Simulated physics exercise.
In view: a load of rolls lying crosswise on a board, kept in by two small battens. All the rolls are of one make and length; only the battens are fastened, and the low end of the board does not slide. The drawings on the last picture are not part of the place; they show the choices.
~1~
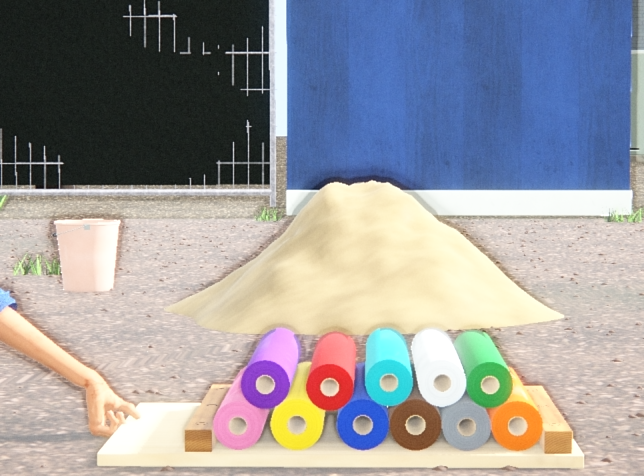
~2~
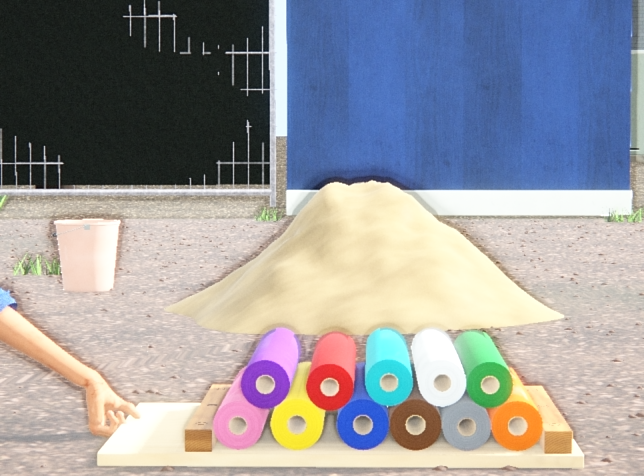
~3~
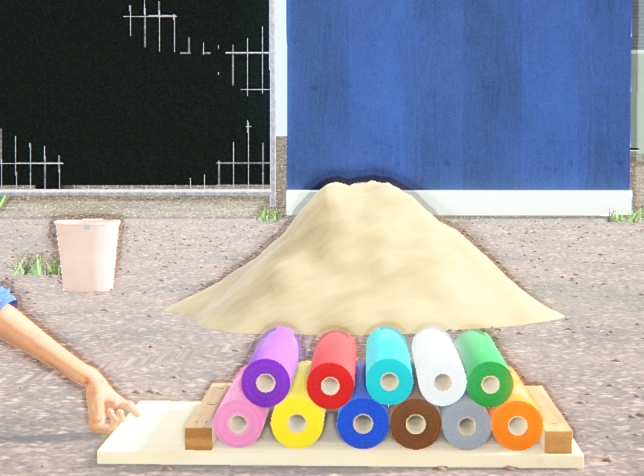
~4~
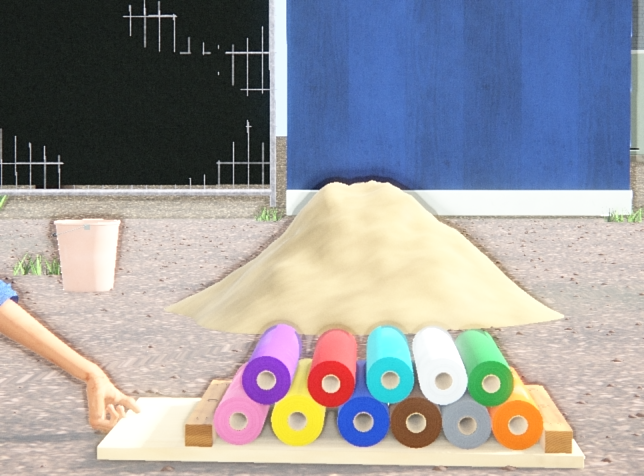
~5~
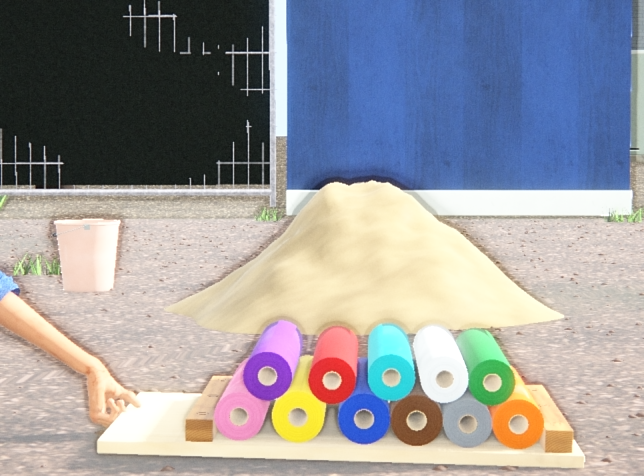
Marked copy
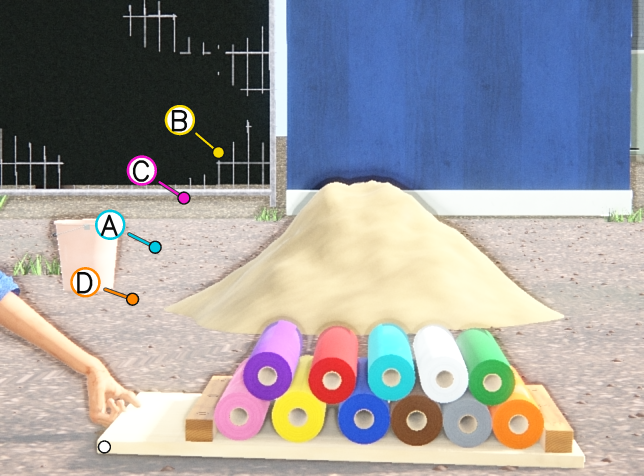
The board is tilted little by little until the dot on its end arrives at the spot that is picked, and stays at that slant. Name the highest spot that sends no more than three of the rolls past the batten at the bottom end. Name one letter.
The answer is mark A.
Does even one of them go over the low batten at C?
Yes, at C.
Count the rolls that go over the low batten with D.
It comes to none.
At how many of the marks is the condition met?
Two of the four.
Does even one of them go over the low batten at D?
No, at D.
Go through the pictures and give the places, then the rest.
Green roll (490, 385); red roll (330, 387); white roll (442, 382), in the first frame.
White roll (442, 382); purple roll (265, 384), in the second frame.
Board (342, 421); pink roll (238, 424); yellow roll (297, 423); green roll (490, 384), in the third frame.
Board (342, 419); pink roll (239, 421); yellow roll (298, 420), in the fourth frame.
Board (343, 416); pink roll (239, 416); yellow roll (298, 417), in the fifth frame.
On the marked copy, A at (155, 247); B at (218, 153); C at (184, 198); D at (132, 299); the white dot at (104, 447).
Following A. Soon after the start, board at 16°.
Later, board at 27°.
In the end, board at 27°, none over the low batten.
As for the rest, B five over the low batten; C five over the low batten; D none over the low batten.
